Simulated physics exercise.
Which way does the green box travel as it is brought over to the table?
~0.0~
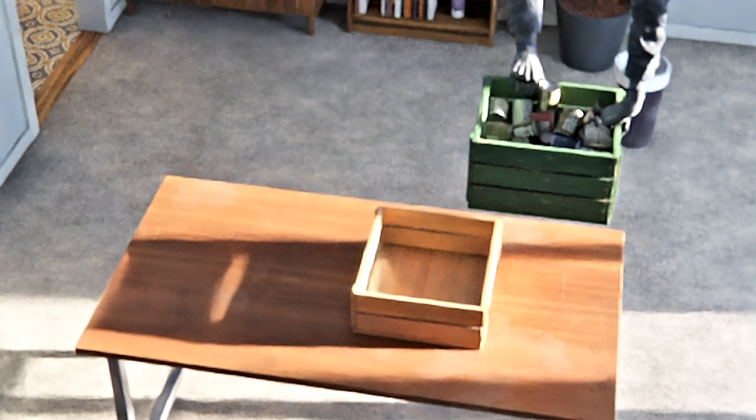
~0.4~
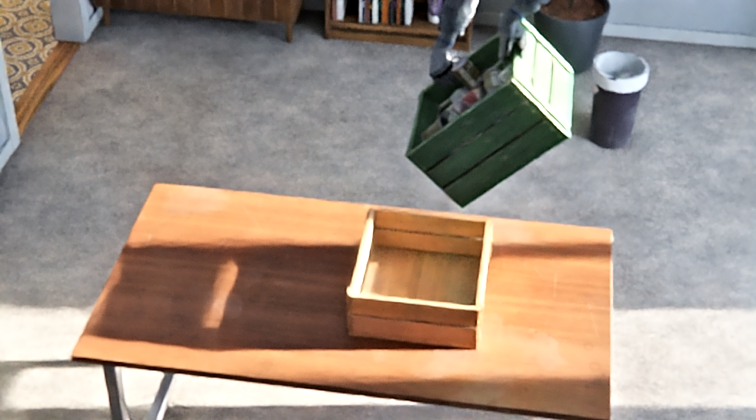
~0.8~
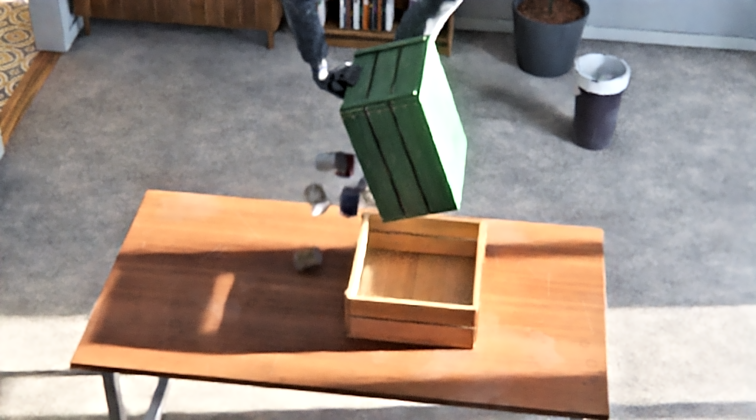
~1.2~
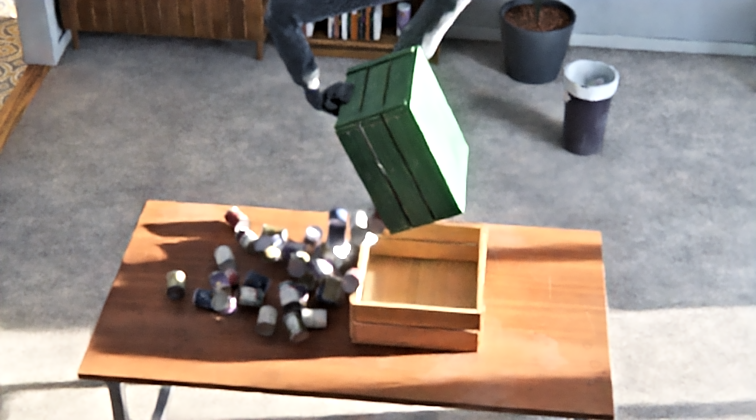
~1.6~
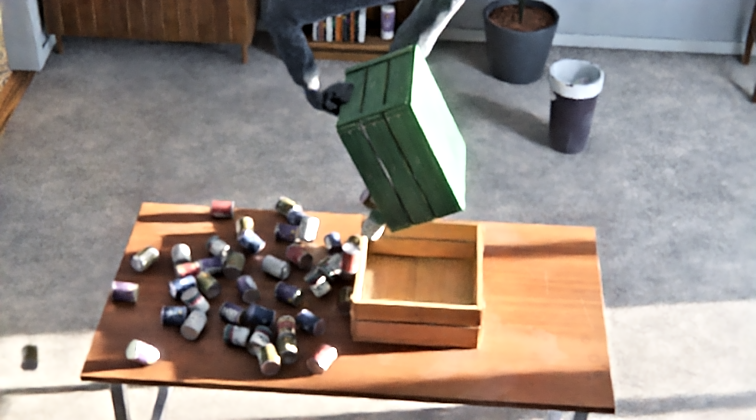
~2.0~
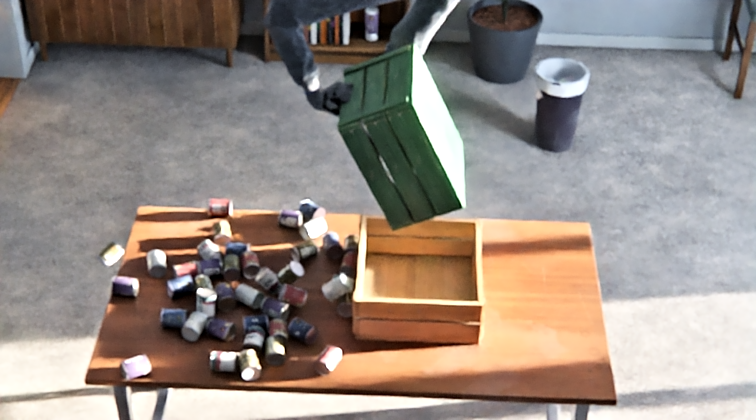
The green box moves to the left as it is brought over to the table.
